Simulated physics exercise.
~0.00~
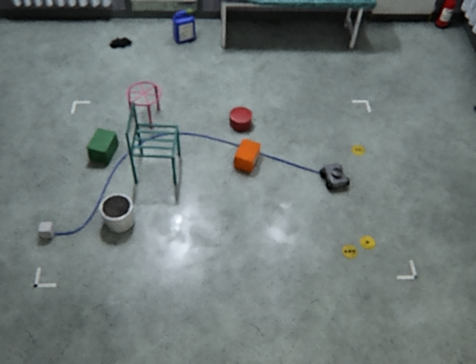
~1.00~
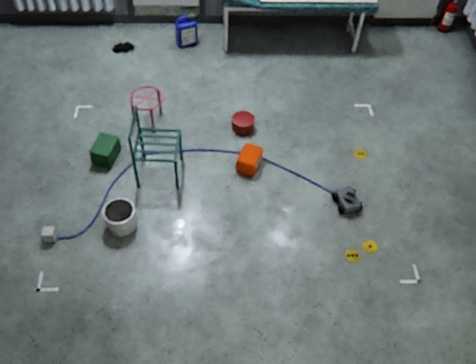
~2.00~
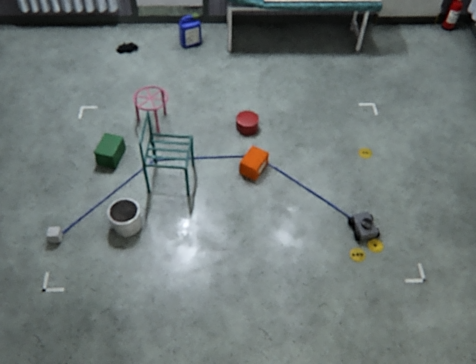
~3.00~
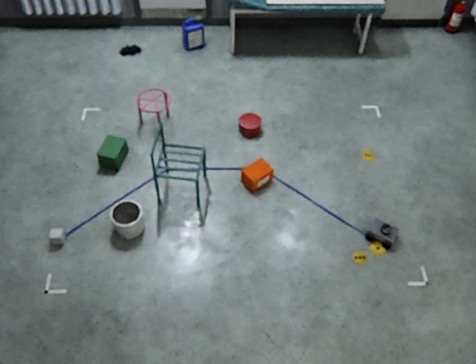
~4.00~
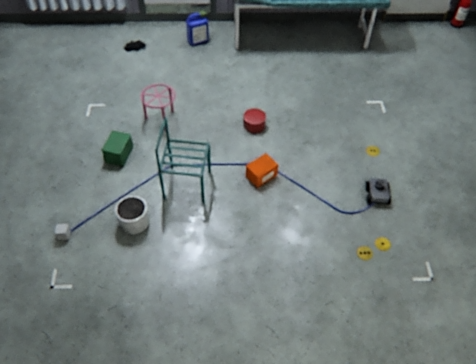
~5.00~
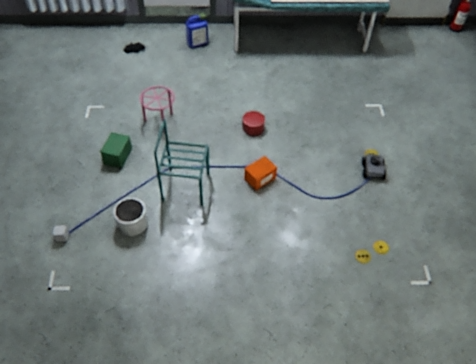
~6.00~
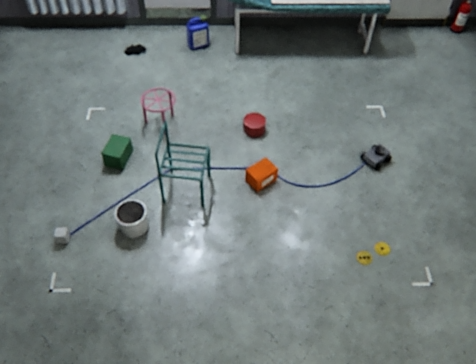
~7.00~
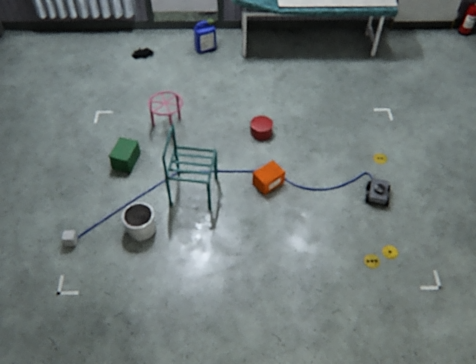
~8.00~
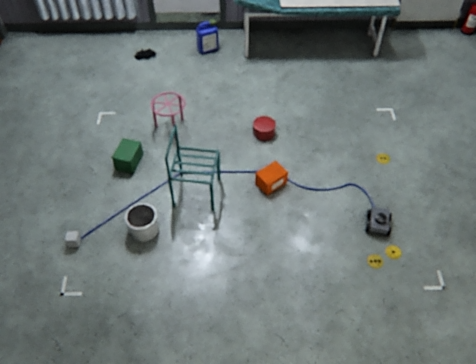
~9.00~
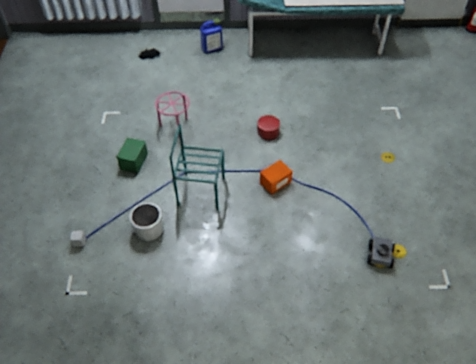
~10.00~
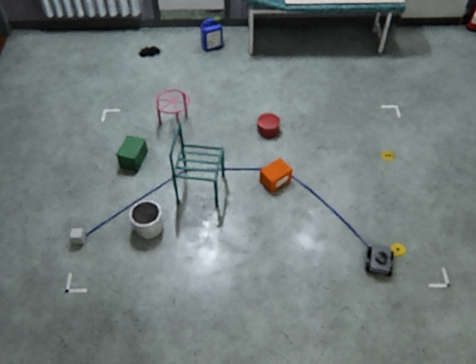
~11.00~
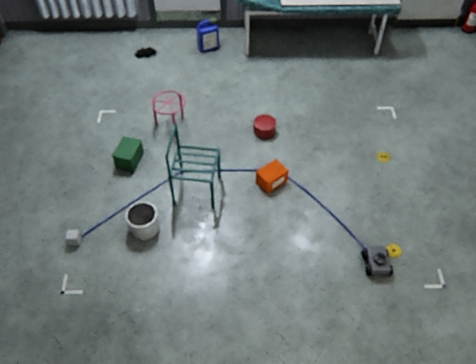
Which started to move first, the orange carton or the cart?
The cart started to move first, and the orange carton only shifted later, once the cart had driven down to the right and the lead had straightened.
